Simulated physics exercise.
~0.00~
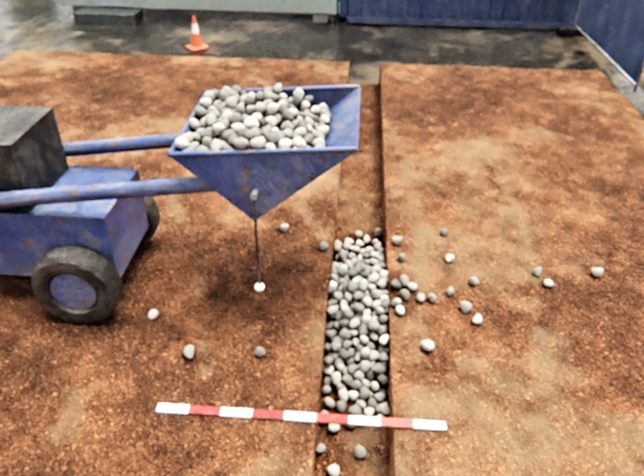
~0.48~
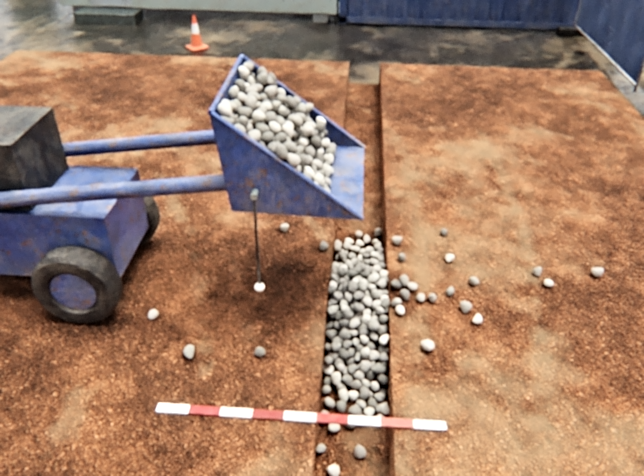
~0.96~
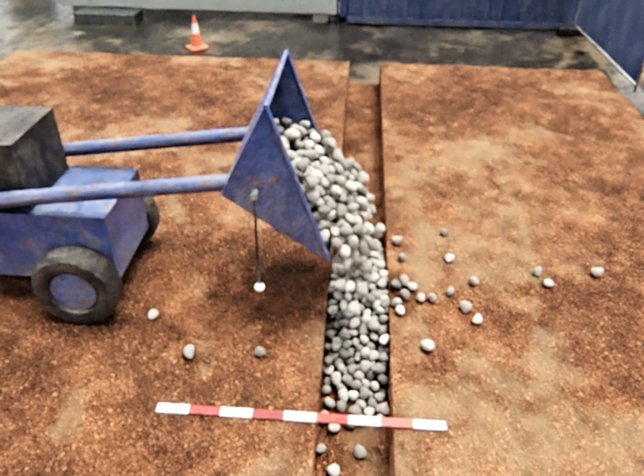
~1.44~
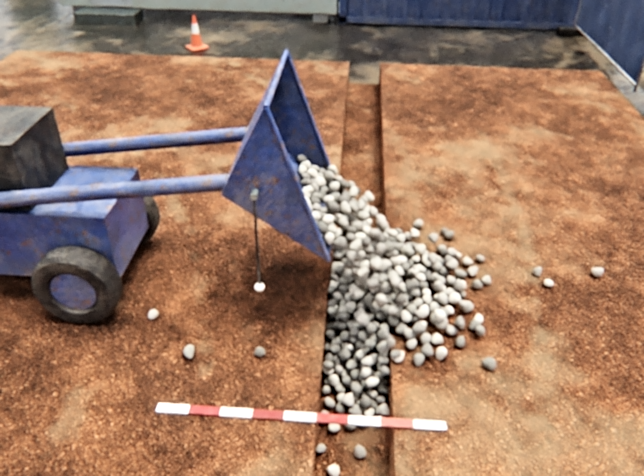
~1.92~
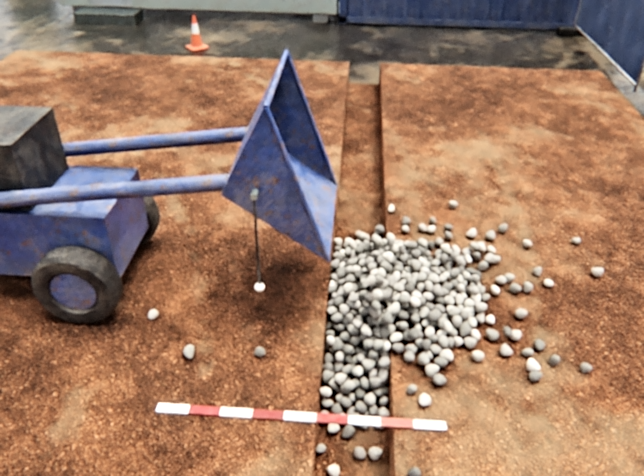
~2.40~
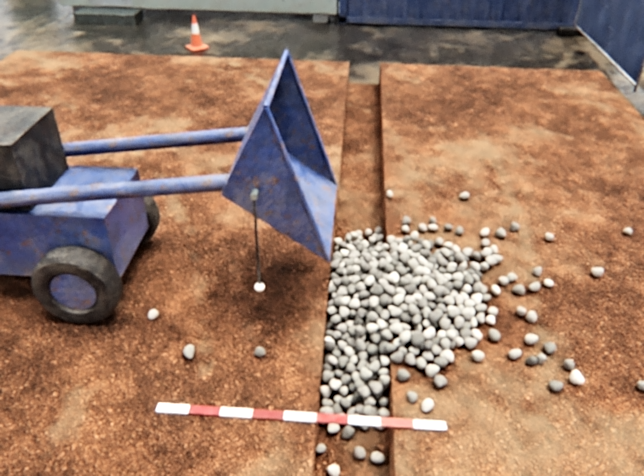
In this clip, a blue loader tips its raised bucket of rounded grey stones forward to the right, and they pour onto stones already in a narrow trench, spilling over its far side and scattering across the reddish-brown ground until the bucket hangs empty beside a broad heap.
